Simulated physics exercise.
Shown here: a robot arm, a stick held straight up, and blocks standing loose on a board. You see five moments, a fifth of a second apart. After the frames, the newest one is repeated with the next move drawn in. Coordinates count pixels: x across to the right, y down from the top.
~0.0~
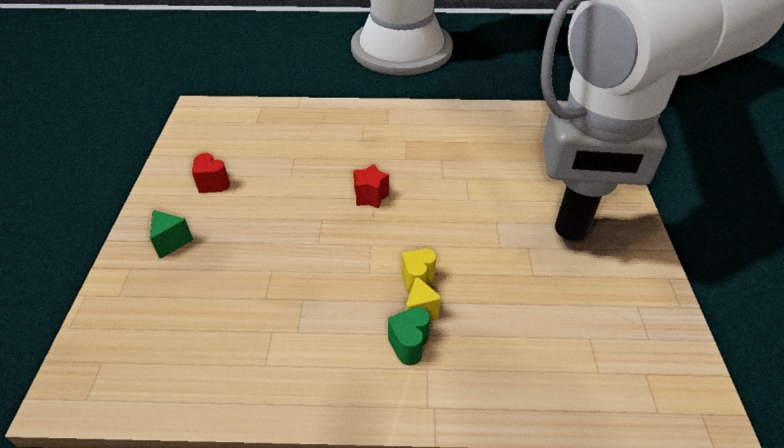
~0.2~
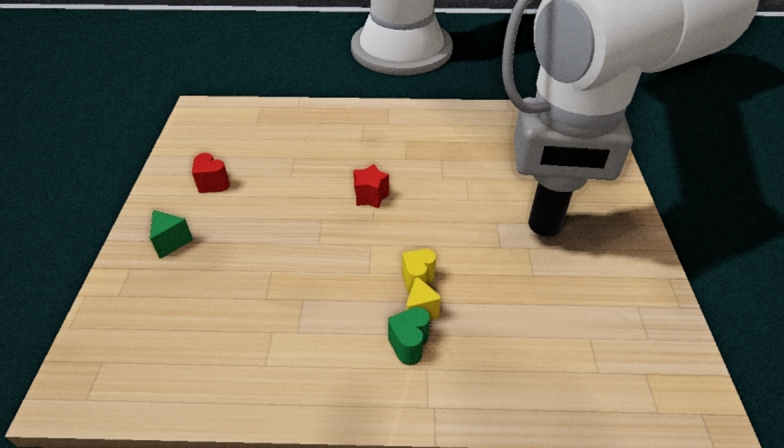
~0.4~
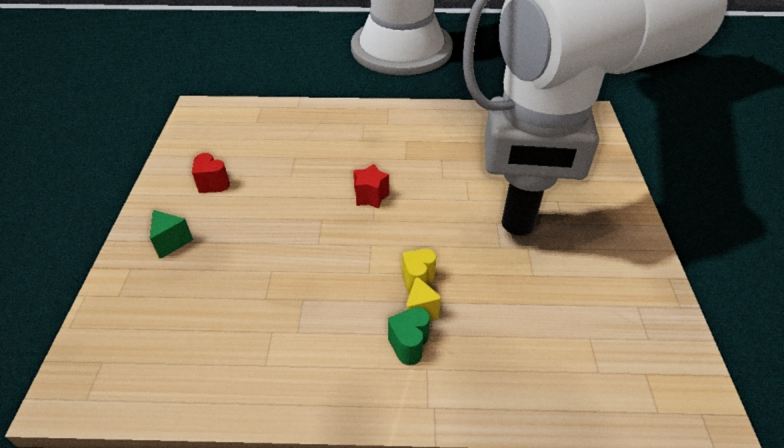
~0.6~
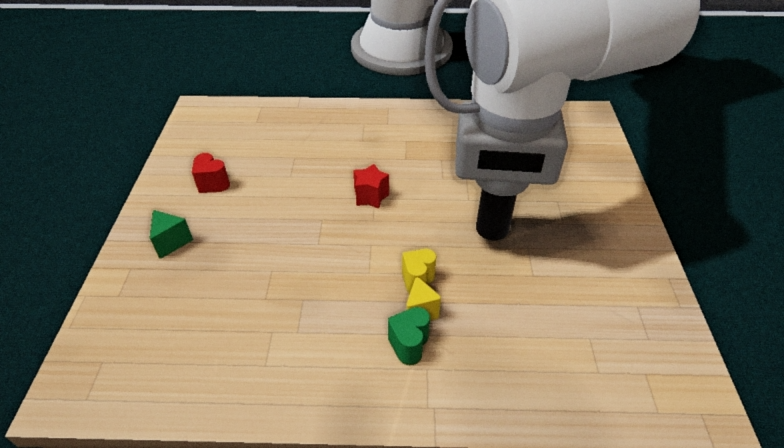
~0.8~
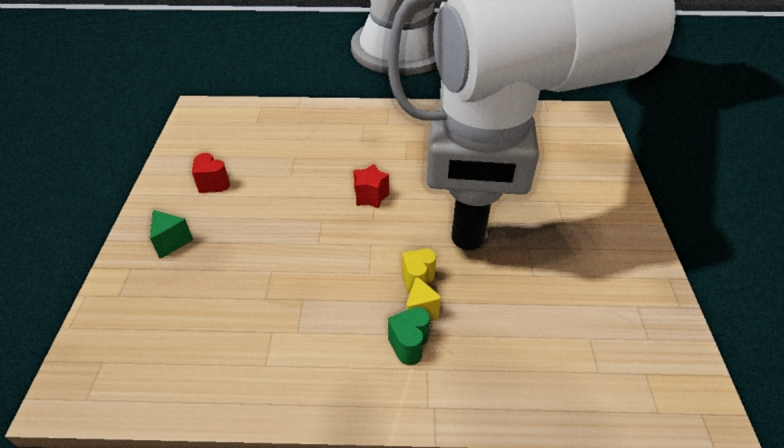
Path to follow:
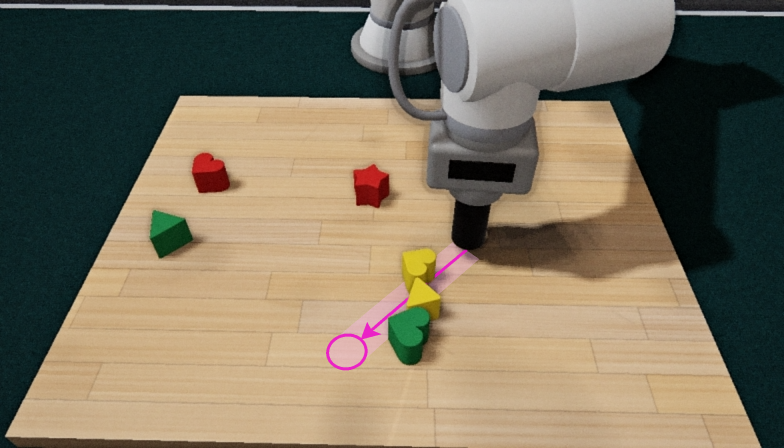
On a wooden board, a robot arm moves its black stick left toward still, colored blocks.
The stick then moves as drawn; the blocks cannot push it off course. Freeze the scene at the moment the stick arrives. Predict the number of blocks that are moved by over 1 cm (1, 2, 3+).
Number moved: 3+.
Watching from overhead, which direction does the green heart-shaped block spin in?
Seen from above, clockwise.
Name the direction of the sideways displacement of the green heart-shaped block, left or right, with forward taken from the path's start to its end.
The green heart-shaped block goes left.
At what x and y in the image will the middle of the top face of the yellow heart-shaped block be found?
Near (345, 292).
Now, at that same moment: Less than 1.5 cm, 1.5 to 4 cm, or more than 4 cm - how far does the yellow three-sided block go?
The middle band: 1.5 to 4 cm.
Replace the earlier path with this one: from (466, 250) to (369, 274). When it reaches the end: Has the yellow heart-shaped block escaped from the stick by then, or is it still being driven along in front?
No longer ahead of the stick.
Path on the board, in a line from (466, 250) to (347, 352).
The first path, step by step. One third of the way, stick at (431, 268); yellow heart-shaped block at (397, 271), turned 20° clockwise.
Two thirds of the way, stick at (390, 303); green heart-shaped block at (417, 344), turned 35° clockwise; yellow heart-shaped block at (355, 286), turned 90° clockwise; yellow three-sided block at (407, 317), turned 95° anticlockwise.
At the end, stick at (346, 340); green heart-shaped block at (418, 345), turned 30° clockwise; yellow heart-shaped block at (345, 292), turned 145° clockwise; yellow three-sided block at (406, 319), turned 105° anticlockwise.
